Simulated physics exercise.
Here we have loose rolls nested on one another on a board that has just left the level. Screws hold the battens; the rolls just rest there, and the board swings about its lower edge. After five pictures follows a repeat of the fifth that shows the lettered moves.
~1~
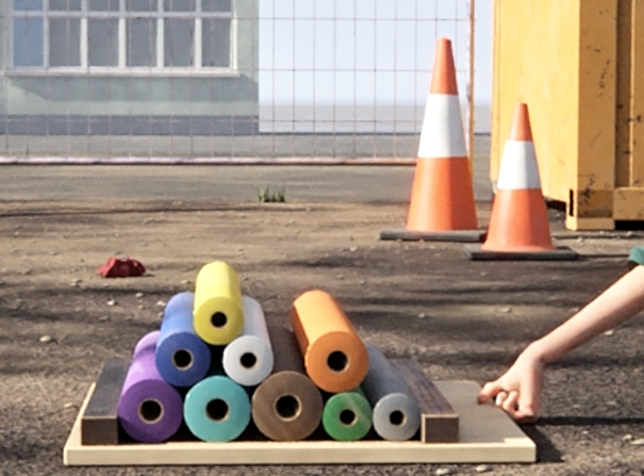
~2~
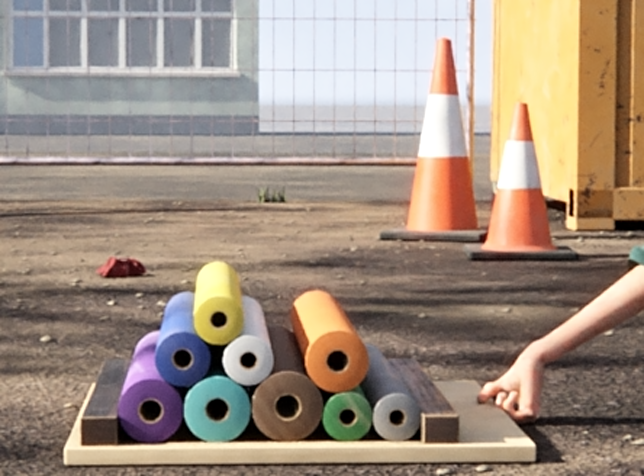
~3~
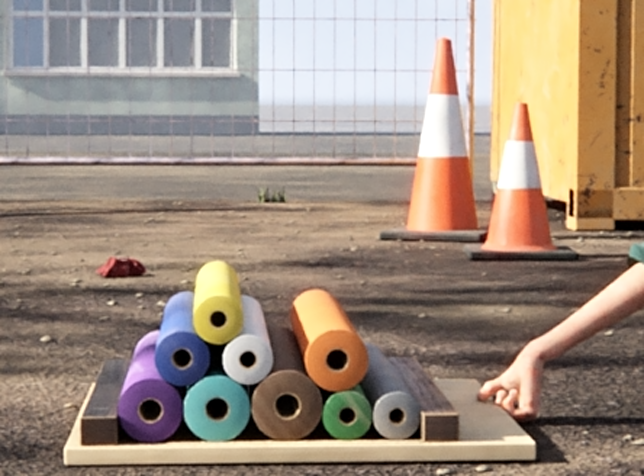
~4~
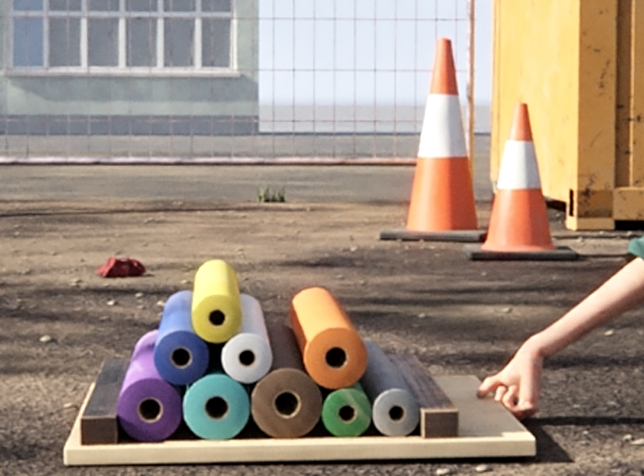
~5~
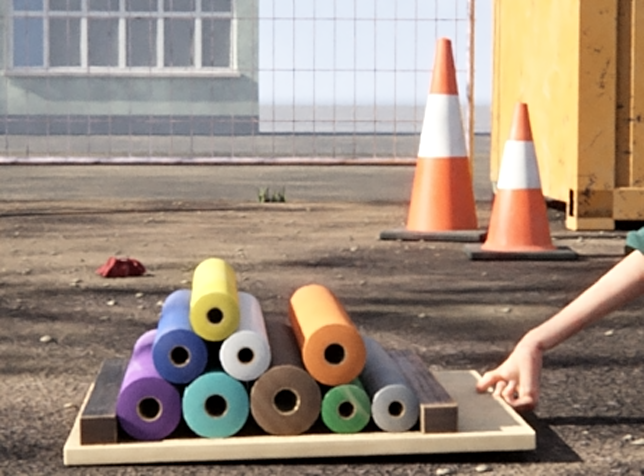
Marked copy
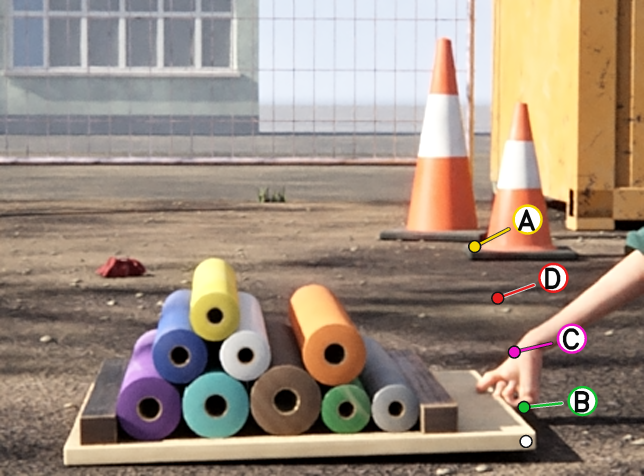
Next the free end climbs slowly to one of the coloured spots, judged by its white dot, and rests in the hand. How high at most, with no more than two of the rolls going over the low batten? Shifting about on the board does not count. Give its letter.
At most to A.
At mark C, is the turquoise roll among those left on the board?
Yes.
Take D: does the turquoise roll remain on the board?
The turquoise roll: Yes.
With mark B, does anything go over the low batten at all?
At B: No.
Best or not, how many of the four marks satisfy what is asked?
Four of the four.
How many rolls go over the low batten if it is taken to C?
With C, none.
On the marked copy, A at (475, 246); B at (524, 407); C at (515, 352); D at (498, 299); the white dot at (526, 442).
Taking A. A third of the way, board at 16°.
Two thirds of the way, board at 27°.
When it is over, board at 27°, none over the low batten.
As for the rest, B none over the low batten; C none over the low batten; D none over the low batten.
